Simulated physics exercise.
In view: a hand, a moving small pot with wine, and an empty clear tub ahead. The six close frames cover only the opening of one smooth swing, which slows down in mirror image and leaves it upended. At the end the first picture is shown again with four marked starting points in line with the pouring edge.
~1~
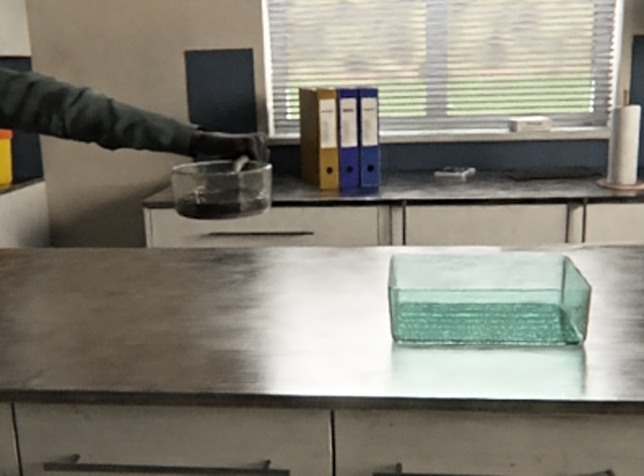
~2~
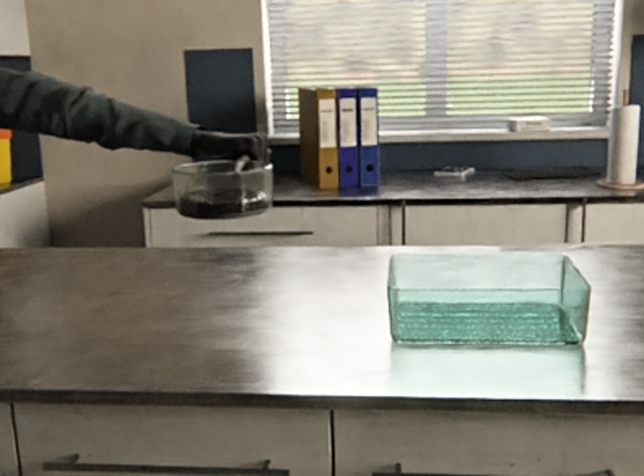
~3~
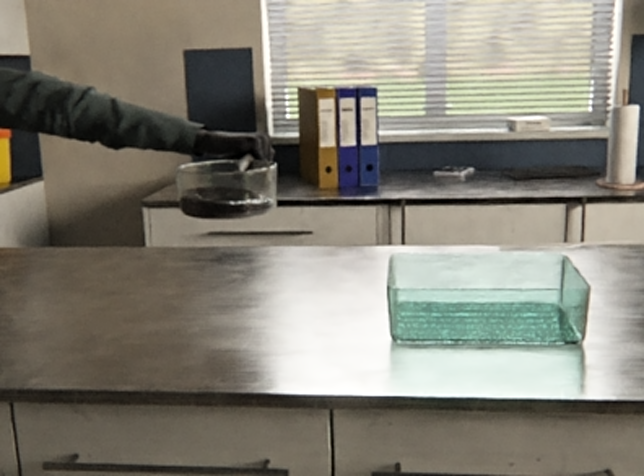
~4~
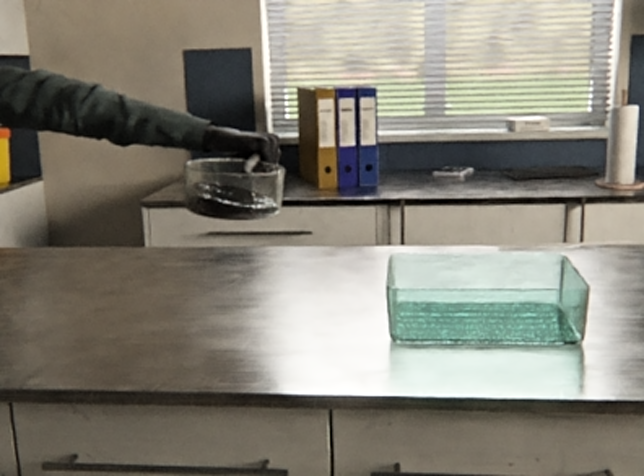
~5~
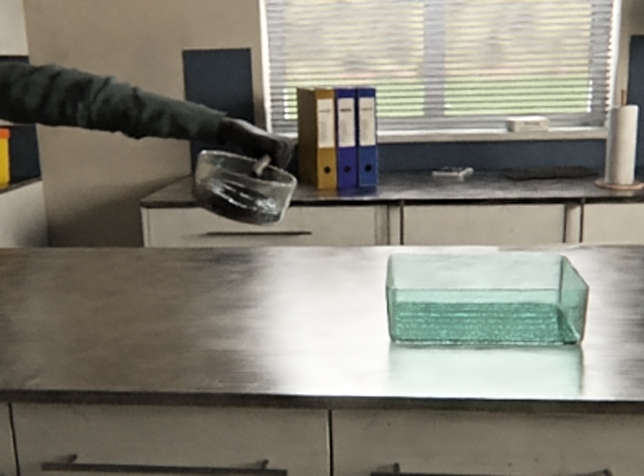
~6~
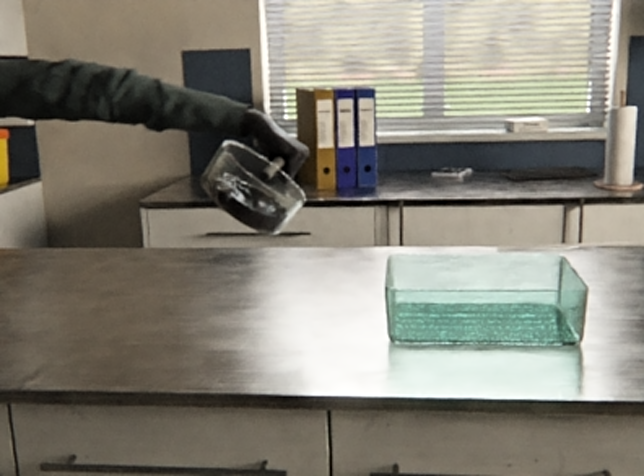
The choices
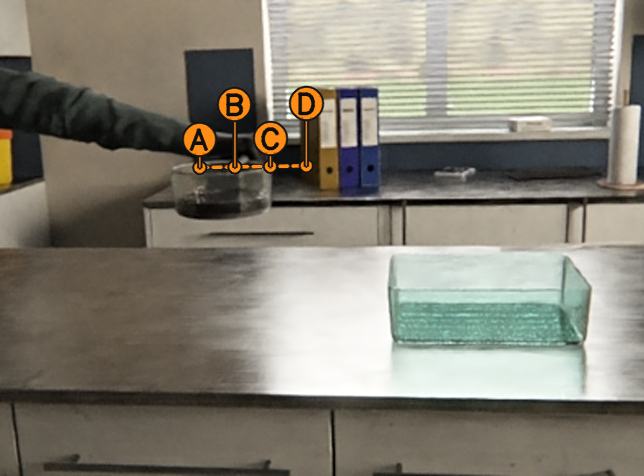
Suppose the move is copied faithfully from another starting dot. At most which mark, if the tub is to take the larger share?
Spot D just does it.
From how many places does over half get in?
One.
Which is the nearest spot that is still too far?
It is C.
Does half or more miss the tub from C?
Yes, that goes wrong.
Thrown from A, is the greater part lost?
Yes, it does.
On the marked copy, A at (199, 167); B at (234, 166); C at (270, 166); D at (306, 165).
Choosing A, about 0 % lands in the tub, 100 % falls short.
Choosing B, about 0 % lands in the tub, 100 % falls short.
Choosing C, about 6 % lands in the tub, 91 % falls short and 3 % goes beside or beyond.
Choosing D, about 83 % lands in the tub, 6 % falls short and 11 % goes beside or beyond.
